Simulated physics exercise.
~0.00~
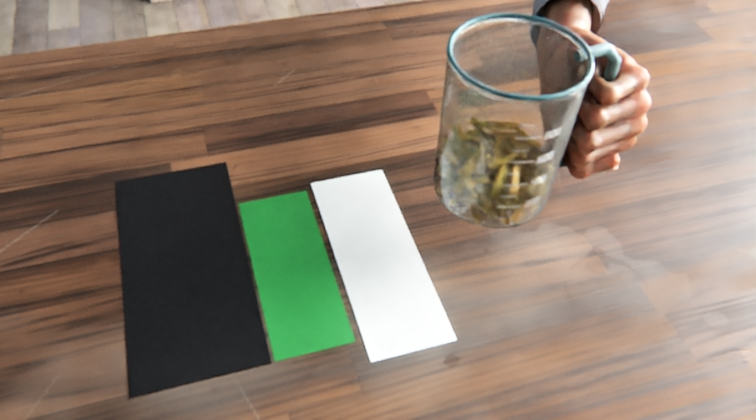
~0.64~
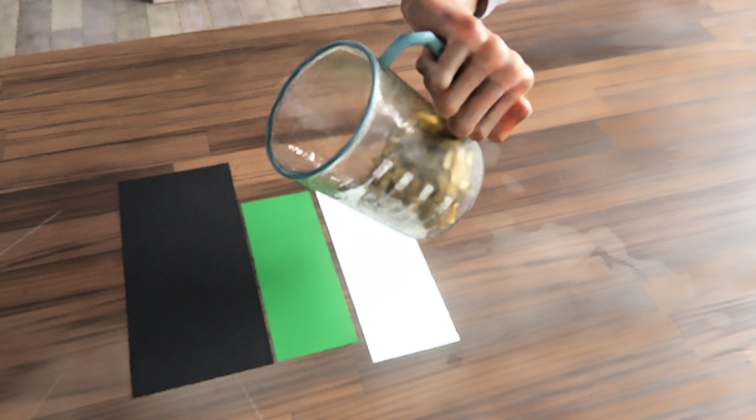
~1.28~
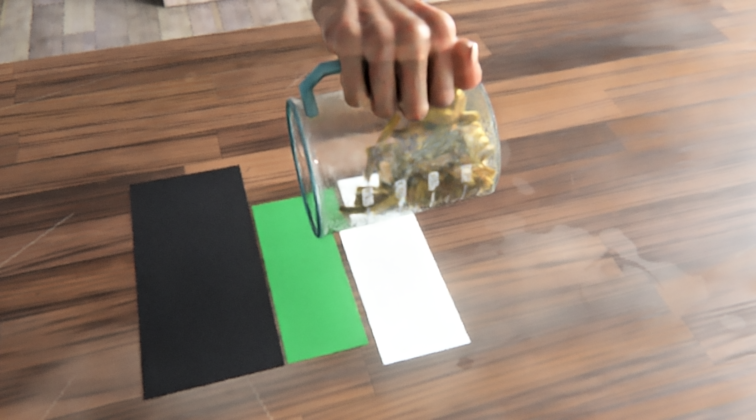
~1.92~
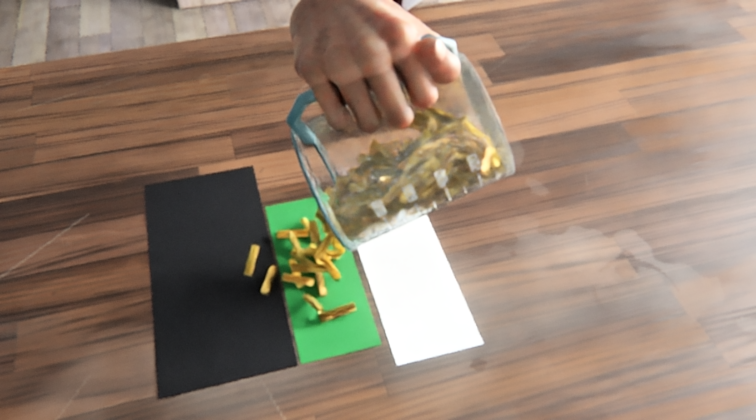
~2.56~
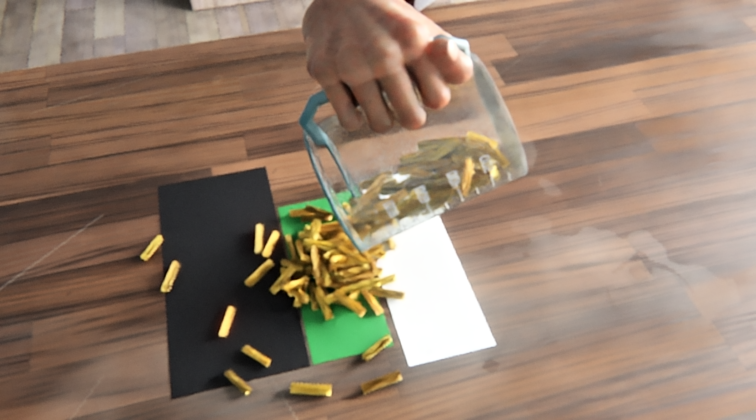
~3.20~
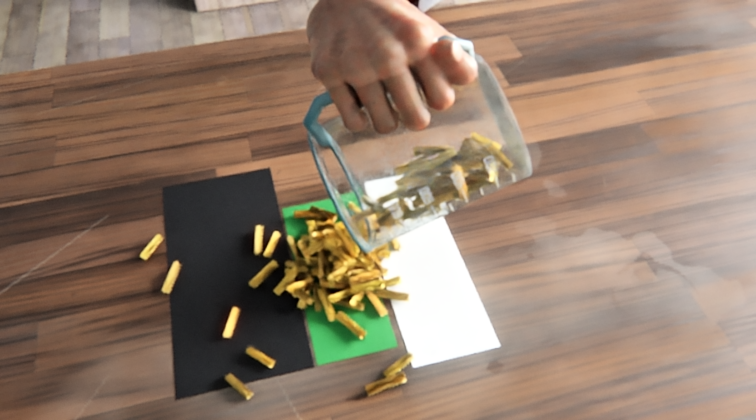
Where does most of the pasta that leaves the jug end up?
Most of it ends up heaped on the green mat, while only a few pieces land on the black mat, the white mat and the bare table.
Wooden table, hand tipping a clear jug and pouring dry pasta into a pile mostly on the green mat, some scattering around.
